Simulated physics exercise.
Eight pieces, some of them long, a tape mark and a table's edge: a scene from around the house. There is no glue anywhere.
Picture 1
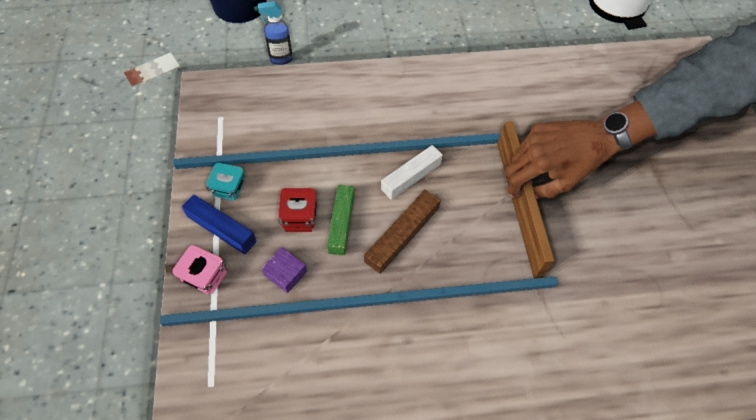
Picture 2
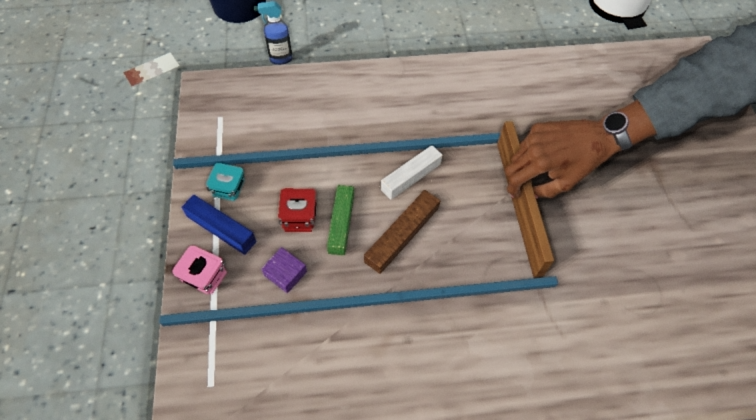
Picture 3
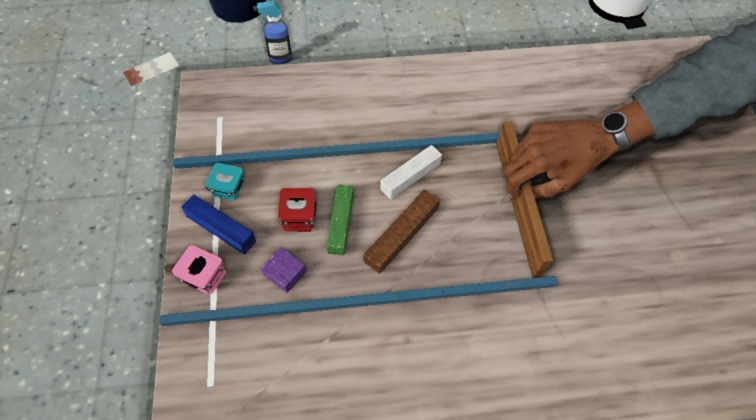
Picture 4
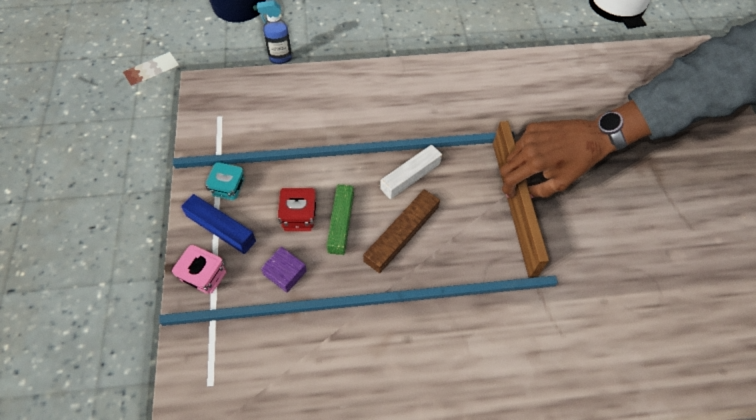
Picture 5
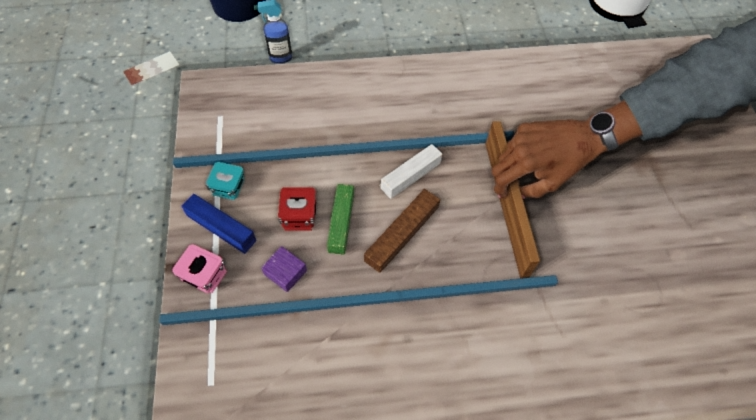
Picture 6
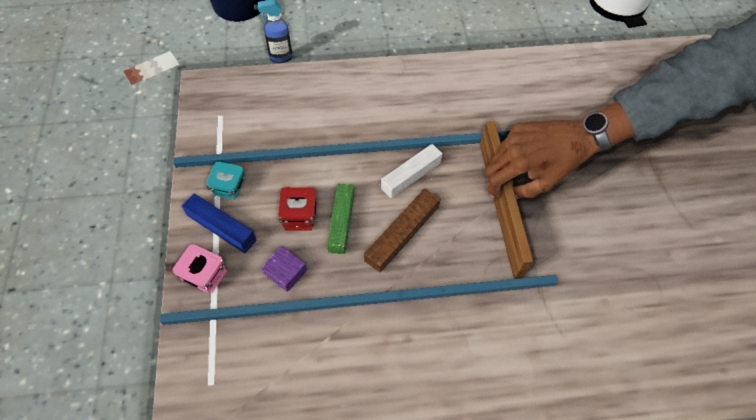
A wooden board, held by a hand wearing a watch, slid slightly left between two blue strips on a table, while the colourful blocks and little cases in front of it stayed still.
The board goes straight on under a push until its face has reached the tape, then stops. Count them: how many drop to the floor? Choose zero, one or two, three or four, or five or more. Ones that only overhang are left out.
Three or four.
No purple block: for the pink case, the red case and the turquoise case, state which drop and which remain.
Result - pink case: Up; red case: Gone; turquoise case: Up.
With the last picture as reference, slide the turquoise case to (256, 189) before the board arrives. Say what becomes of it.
In the end it hangs on.
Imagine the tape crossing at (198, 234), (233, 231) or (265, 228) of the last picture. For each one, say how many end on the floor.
Going through each try, you'd get 6, 3 and 0.
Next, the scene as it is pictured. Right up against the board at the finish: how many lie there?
Looks like 2 of them, all told.
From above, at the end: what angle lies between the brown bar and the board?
Angle: Around 0°.
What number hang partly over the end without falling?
Overhang count: 3.
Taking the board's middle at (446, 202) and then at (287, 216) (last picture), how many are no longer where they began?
In order, the tallies are 1 and 7.
Early on, none off yet; pink case at rest near (201, 270); blue stick at rest near (219, 223); turquoise case at rest near (227, 182).
A while later, none off yet; pink case moving near (195, 275); blue stick travelled a little near (202, 230); turquoise case at rest near (227, 182).
Finally, the number that fall off is three or four; lost, red case, blue stick and pink case.
